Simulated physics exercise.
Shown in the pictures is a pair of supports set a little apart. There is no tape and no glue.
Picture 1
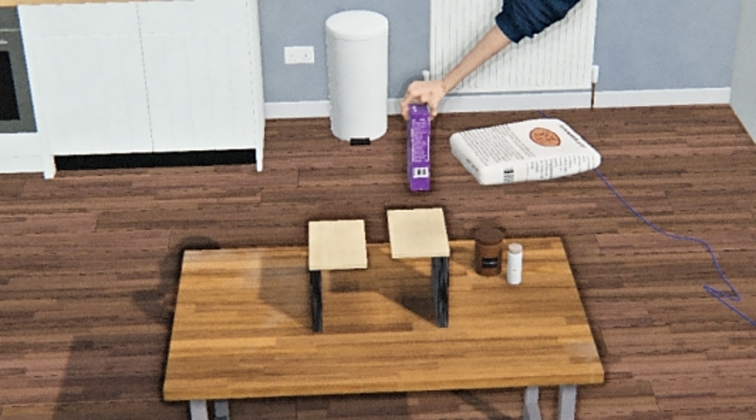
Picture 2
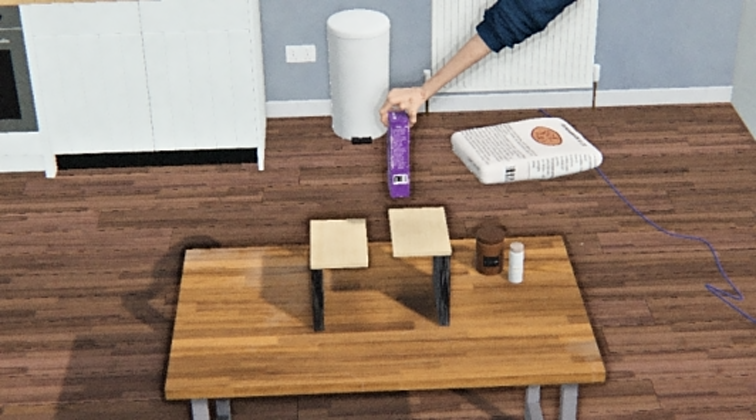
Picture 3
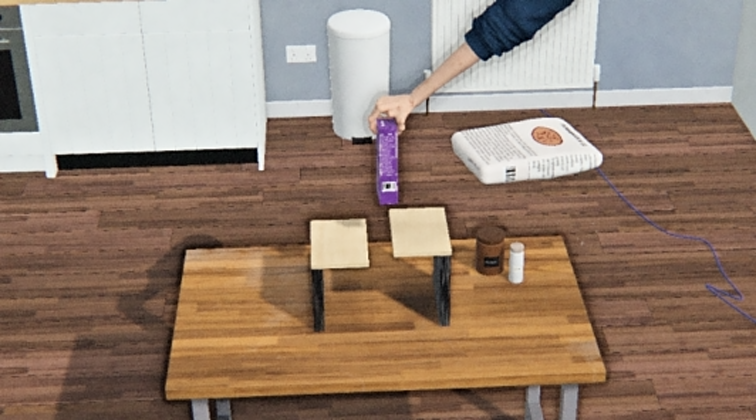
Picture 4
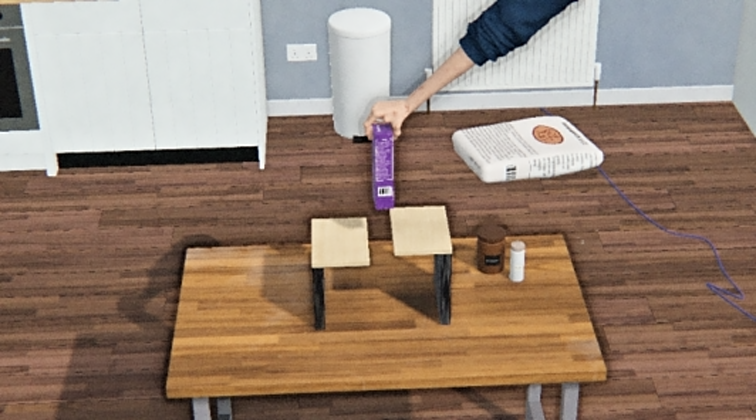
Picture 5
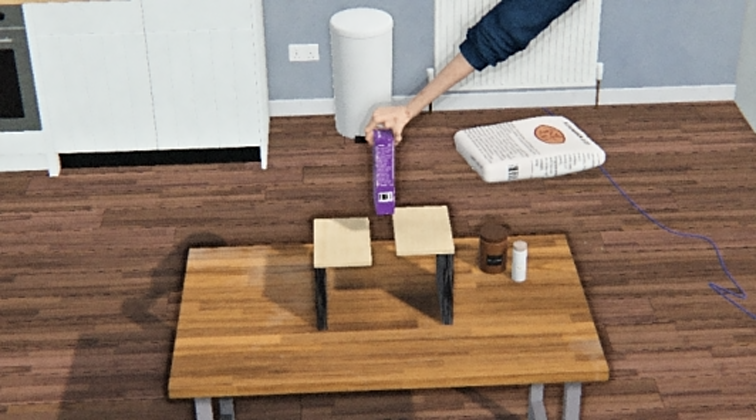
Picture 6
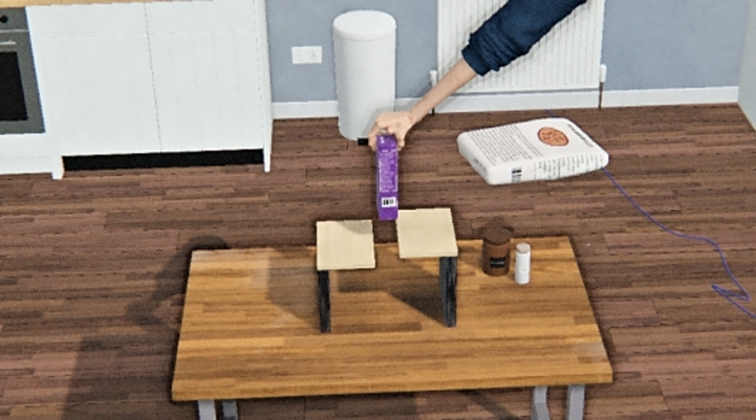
In a kitchen, a hand holds a purple carton upright behind a wooden table with two small supports, a brown jar and a white shaker on it. The arm moves the carton left, then lowers it slightly. Finally the carton hangs in the hand just above and behind the gap between the supports.
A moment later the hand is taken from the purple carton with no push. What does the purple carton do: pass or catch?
Well then, it descends to the table.
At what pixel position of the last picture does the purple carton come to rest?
Close to (352, 260) in the last picture.
Then, 0.30 s after the last picture, purple carton tipped 6° from how it was near (386, 237).
Then, 0.50 s after the last picture, purple carton tipped 28° from how it was near (374, 261).
Then, 0.80 s after the last picture, purple carton on its side near (374, 259).
At rest, tipped over on the stand or table, purple carton; the other 2 in place. Seen from the same camera at the end, purple carton near (351, 260). The carton reaches the table.
